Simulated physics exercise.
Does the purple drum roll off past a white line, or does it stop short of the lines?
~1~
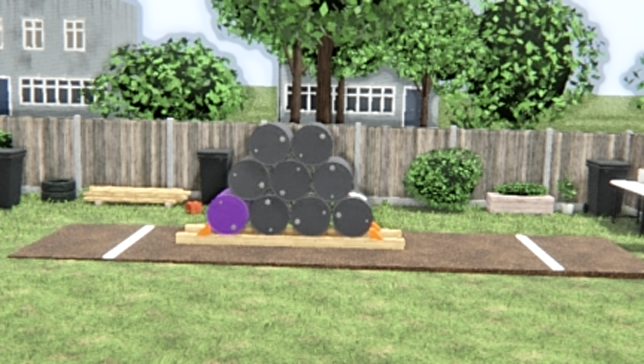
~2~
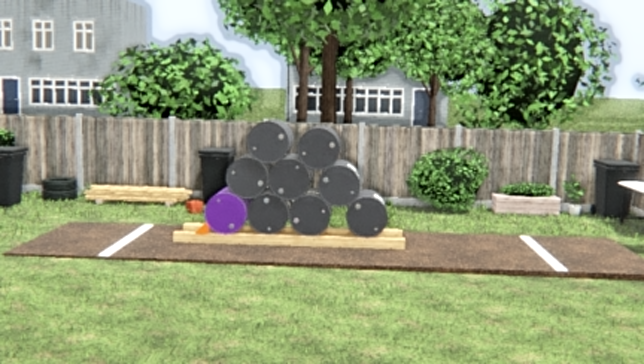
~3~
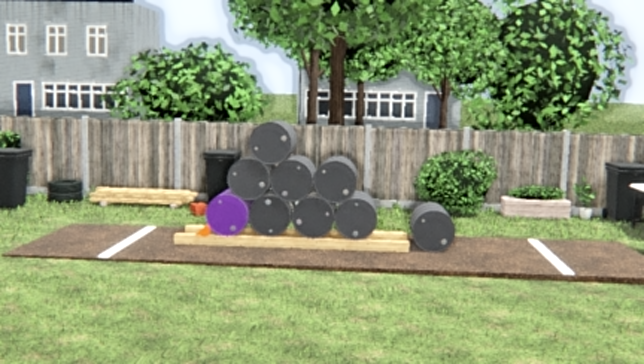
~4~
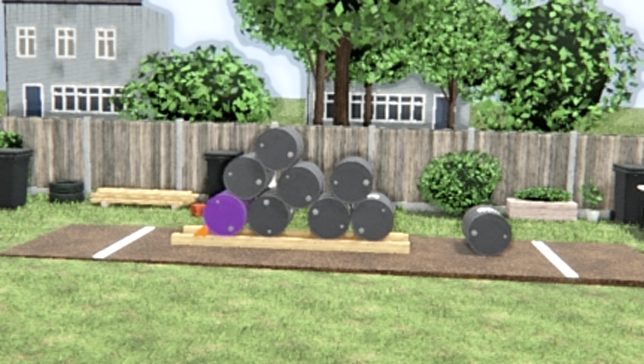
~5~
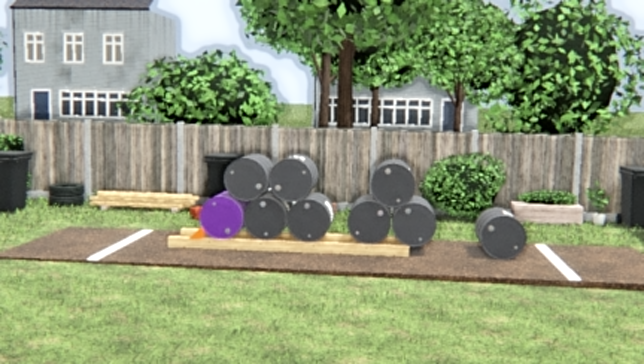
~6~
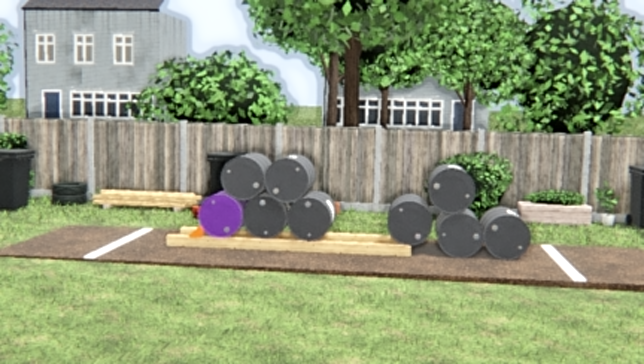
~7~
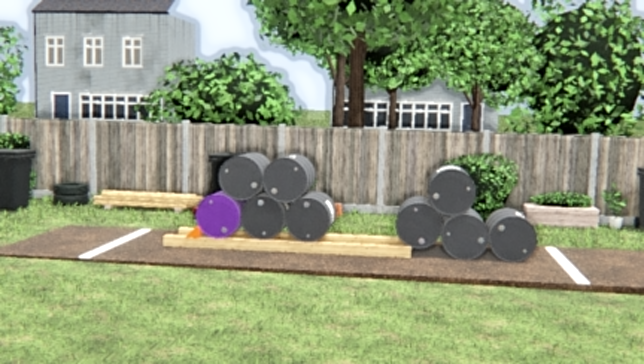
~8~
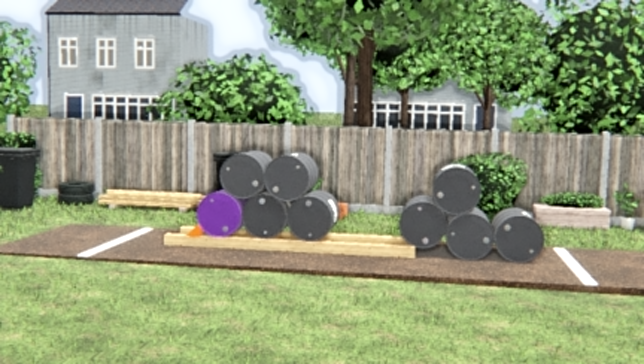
It stops short of the lines. The purple drum is still at the left end of the wooden beams.
